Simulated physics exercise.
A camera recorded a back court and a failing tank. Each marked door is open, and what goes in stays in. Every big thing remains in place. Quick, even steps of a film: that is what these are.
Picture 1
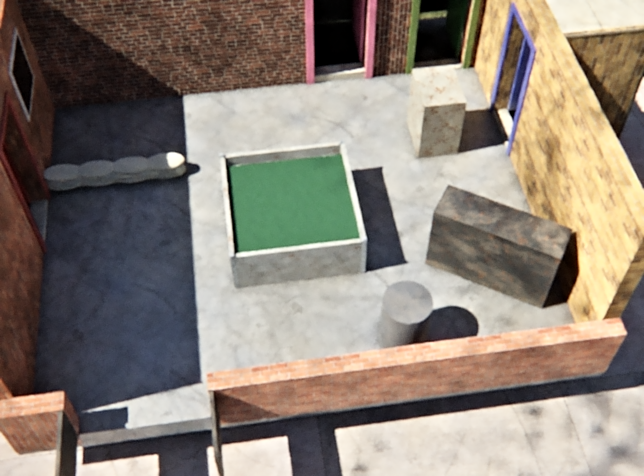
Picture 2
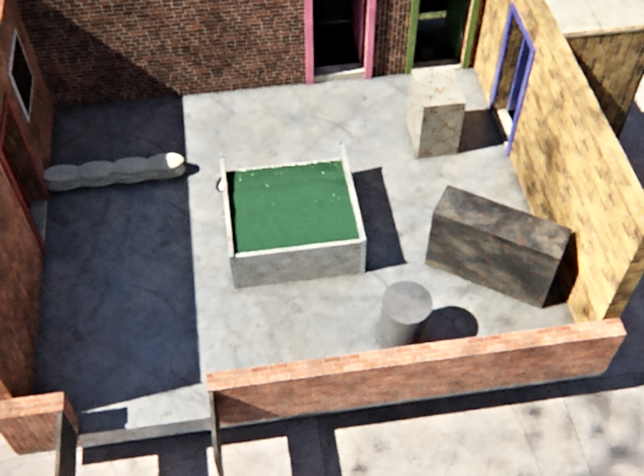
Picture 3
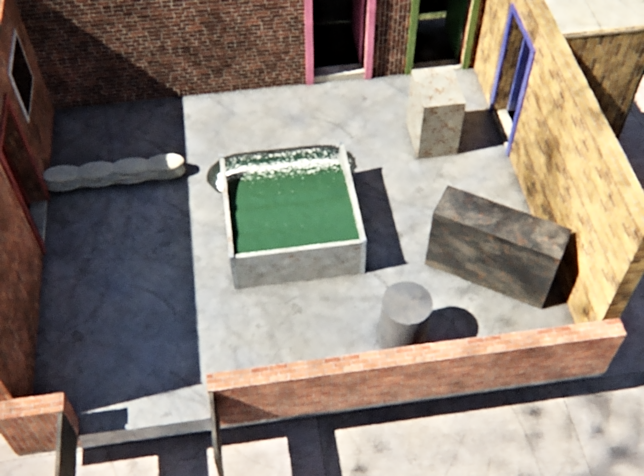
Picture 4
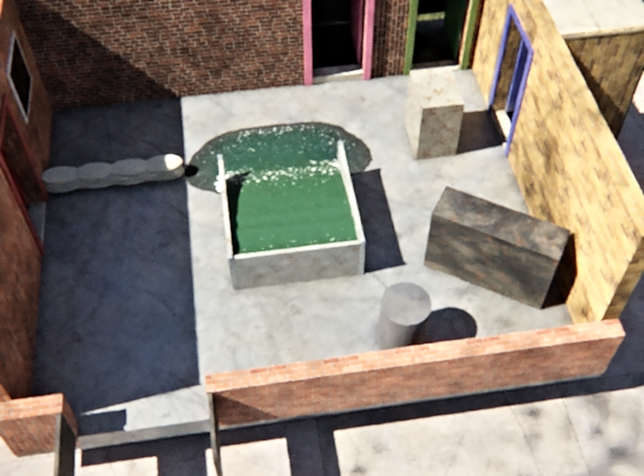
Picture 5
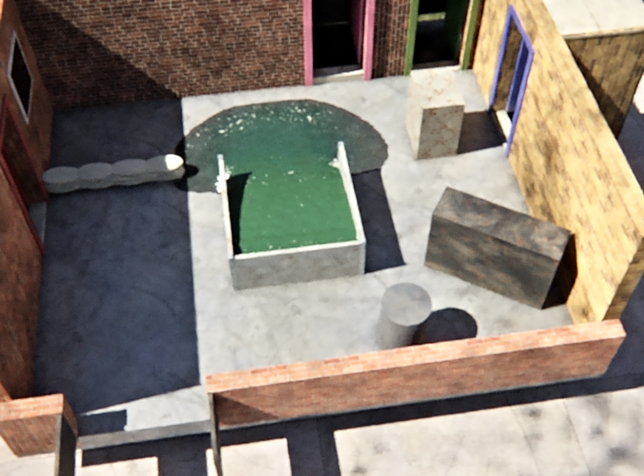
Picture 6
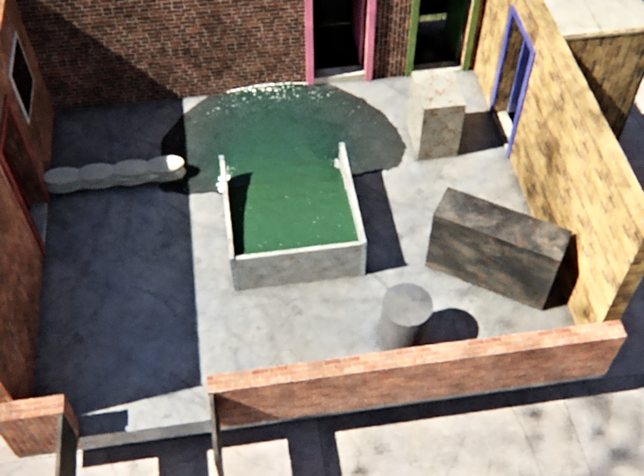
Green water pouring from the far side of an open tank, spreading across a pale walled courtyard toward the dark brick wall.
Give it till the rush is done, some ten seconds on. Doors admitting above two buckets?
Outcome: The red door is going to stay inside the allowance, the green door is going to overshoot the allowance, the pink door is going to overshoot the allowance, the blue door is going to overshoot the allowance.
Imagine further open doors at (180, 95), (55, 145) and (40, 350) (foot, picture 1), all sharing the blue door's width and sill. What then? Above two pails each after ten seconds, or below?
In order: Exceeds it, exceeds it, falls short.
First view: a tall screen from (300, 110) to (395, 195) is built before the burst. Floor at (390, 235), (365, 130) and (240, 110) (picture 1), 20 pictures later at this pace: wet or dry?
Results in order: Swamped / swamped / swamped.
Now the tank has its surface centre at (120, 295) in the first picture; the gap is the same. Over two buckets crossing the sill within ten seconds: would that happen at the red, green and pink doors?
Door by door: Red crosses the line, green crosses the line and pink remains below.
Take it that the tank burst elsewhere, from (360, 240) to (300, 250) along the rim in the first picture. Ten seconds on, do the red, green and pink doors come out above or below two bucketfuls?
Red door: Above the limit; green door: Below the limit; pink door: Below the limit.
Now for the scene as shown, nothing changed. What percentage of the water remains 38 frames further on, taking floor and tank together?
88 % or so.
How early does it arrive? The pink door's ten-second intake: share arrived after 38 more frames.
100 %.
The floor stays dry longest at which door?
Answer - the one in red.
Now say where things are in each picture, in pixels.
The first frame shows the open tank at (290, 200) is whole and still.
In the second frame, water pours out on the open tank's far side and has run to (221, 188).
In the third frame, the front is at (212, 178), out from the gap on the open tank's far side.
In the fourth frame, the front is at (355, 141), out from the gap on the open tank's far side.
In the fifth frame, water pours out on the open tank's far side and has run to (223, 114).
In the sixth frame, water pours out on the open tank's far side and has run to (215, 96).
A moment on, water covers 25 % of the floor; the red door not reached, the green door not reached, the pink door under two buckets in, the blue door not reached.
Next, water covers 30 % of the floor; the red door not reached, the green door under two buckets in, the pink door over two buckets in, the blue door not reached.
Then, water covers 40 % of the floor; the red door wet at the sill, nothing in, the green door over two buckets in, the pink door far over two buckets in, the blue door under two buckets in.
Later, water covers 55 % of the floor; the red door wet at the sill, nothing in, the green door far over two buckets in, the pink door far over two buckets in, the blue door over two buckets in.
In the end, water covers 65 % of the floor; the red door wet at the sill, nothing in, the green door far over two buckets in, the pink door far over two buckets in, the blue door over two buckets in.
